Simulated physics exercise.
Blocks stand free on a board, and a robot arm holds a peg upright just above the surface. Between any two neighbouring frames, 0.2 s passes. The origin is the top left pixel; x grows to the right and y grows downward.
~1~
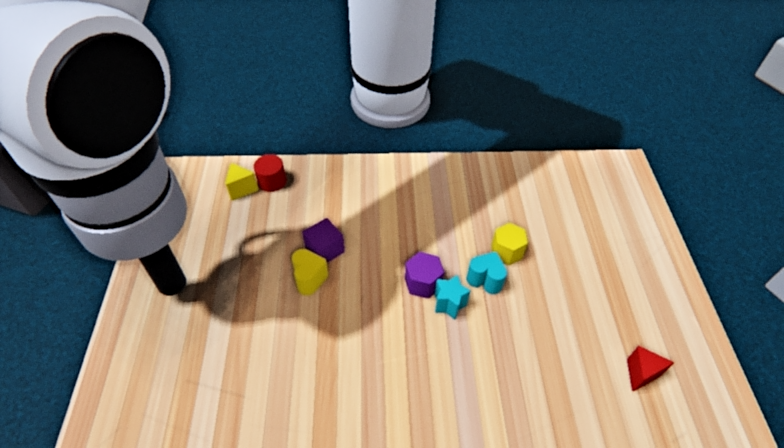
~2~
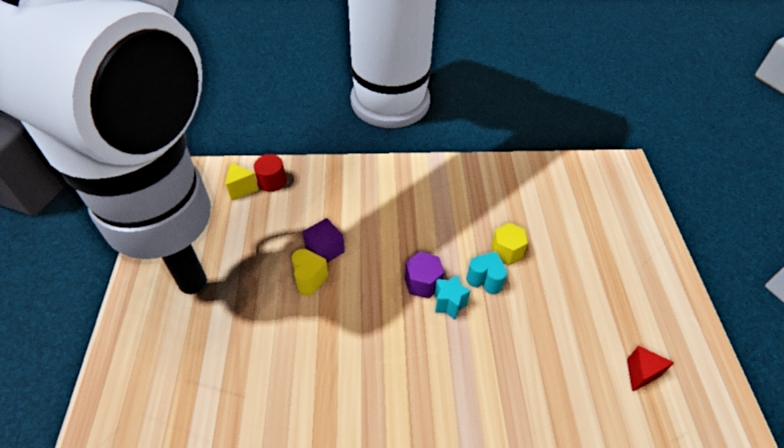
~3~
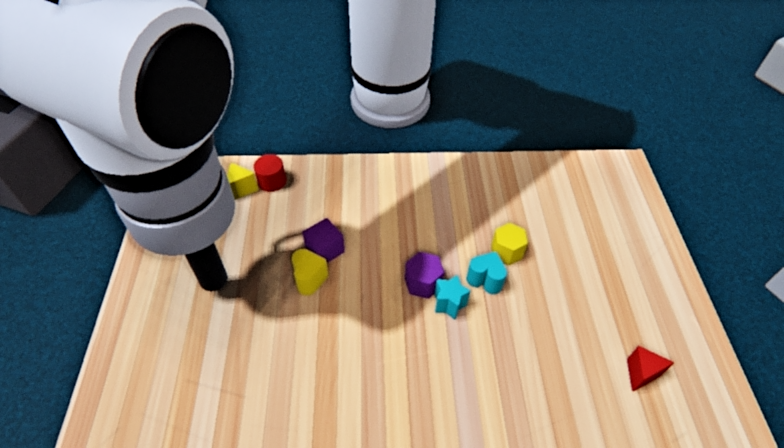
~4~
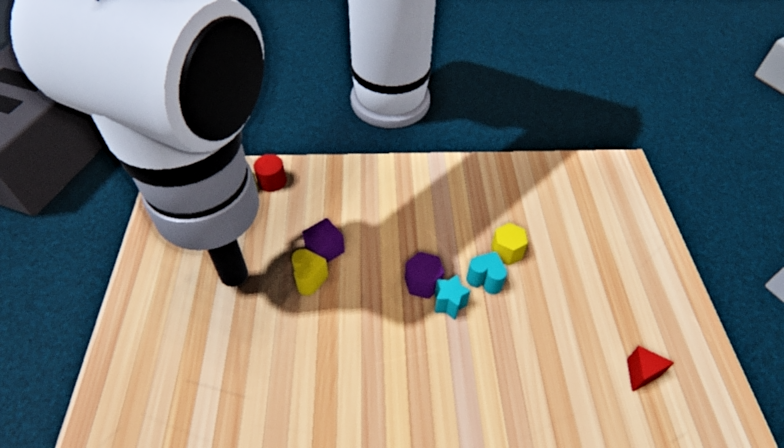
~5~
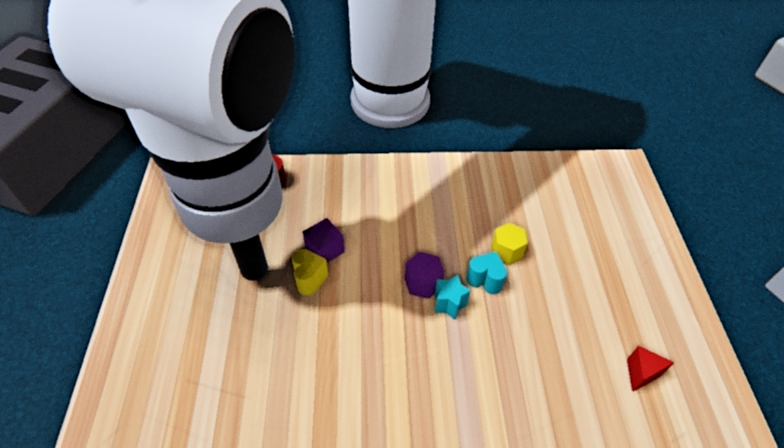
A robot arm slides its black peg rightward over the board while the blocks stay still.
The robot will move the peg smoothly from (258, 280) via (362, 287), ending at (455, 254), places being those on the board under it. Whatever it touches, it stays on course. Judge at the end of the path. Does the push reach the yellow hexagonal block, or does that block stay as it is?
That block is going to be left alone.
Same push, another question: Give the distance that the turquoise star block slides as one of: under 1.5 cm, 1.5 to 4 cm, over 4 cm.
It will fall in the lowest band, under 1.5 cm.
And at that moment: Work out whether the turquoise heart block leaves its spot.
It is carried off its spot.
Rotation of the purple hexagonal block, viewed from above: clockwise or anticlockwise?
Rotation: Clockwise.
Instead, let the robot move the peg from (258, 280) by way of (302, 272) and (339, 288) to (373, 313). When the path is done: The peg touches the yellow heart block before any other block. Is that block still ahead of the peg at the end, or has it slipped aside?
Prediction: Still leading.
The first path, step by step. One third of the way, peg (326, 277); yellow heart block (350, 263); purple square block (329, 233), turned 30° anticlockwise.
Two thirds of the way, peg (396, 268); yellow heart block (413, 247), turned 35° anticlockwise; purple square block (329, 233), turned 30° anticlockwise; purple hexagonal block (444, 263), turned 45° clockwise.
At the end, peg (457, 244); yellow heart block (450, 219), turned 90° anticlockwise; purple square block (329, 233), turned 30° anticlockwise; purple hexagonal block (473, 261), turned 140° clockwise; turquoise star block (455, 291); turquoise heart block (506, 273), turned 40° anticlockwise; yellow hexagonal block in place.
